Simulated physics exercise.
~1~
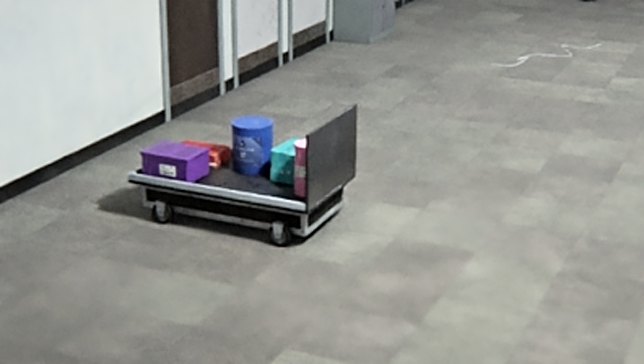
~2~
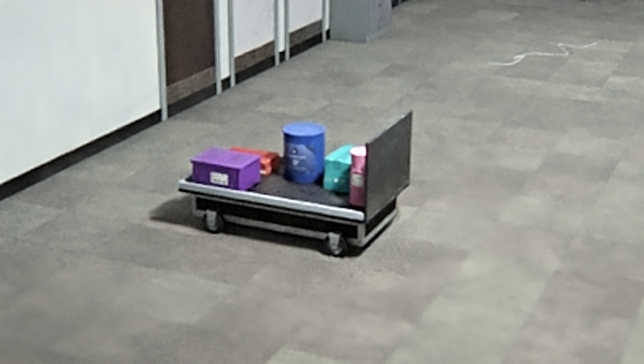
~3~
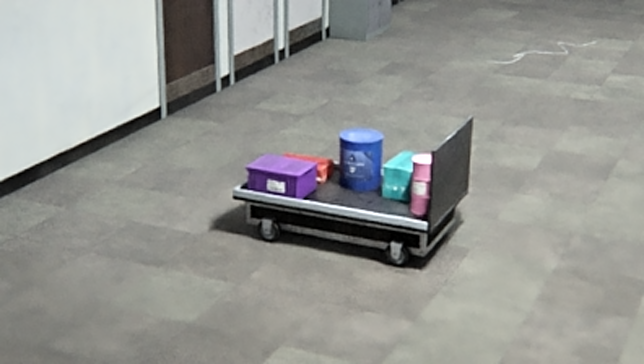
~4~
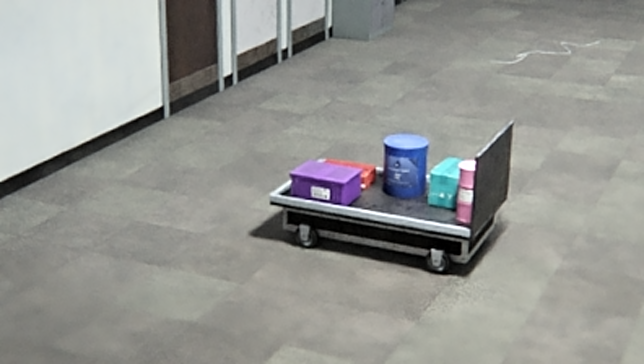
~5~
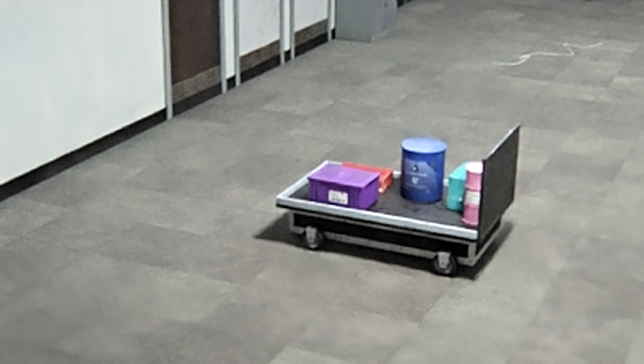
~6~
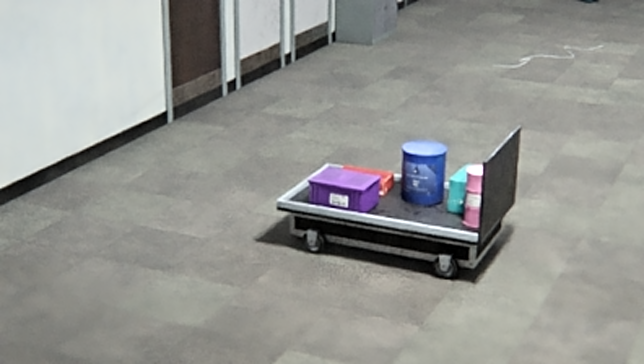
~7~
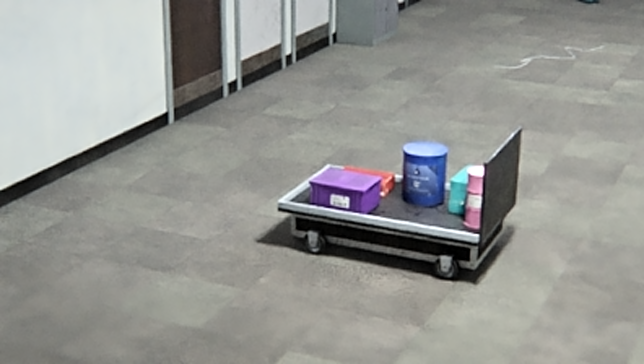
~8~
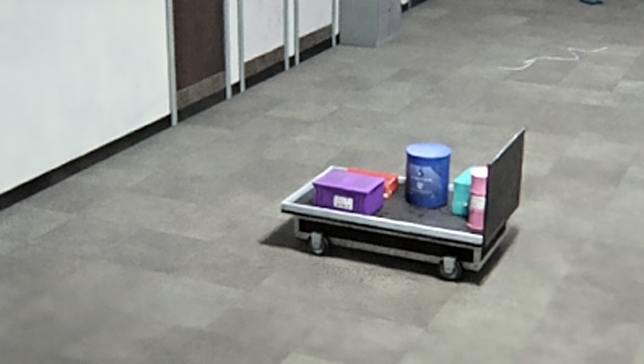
Low wheeled cart carrying a blue container, purple box and other colourful items rolling right across grey flooring, then stopping, load upright.
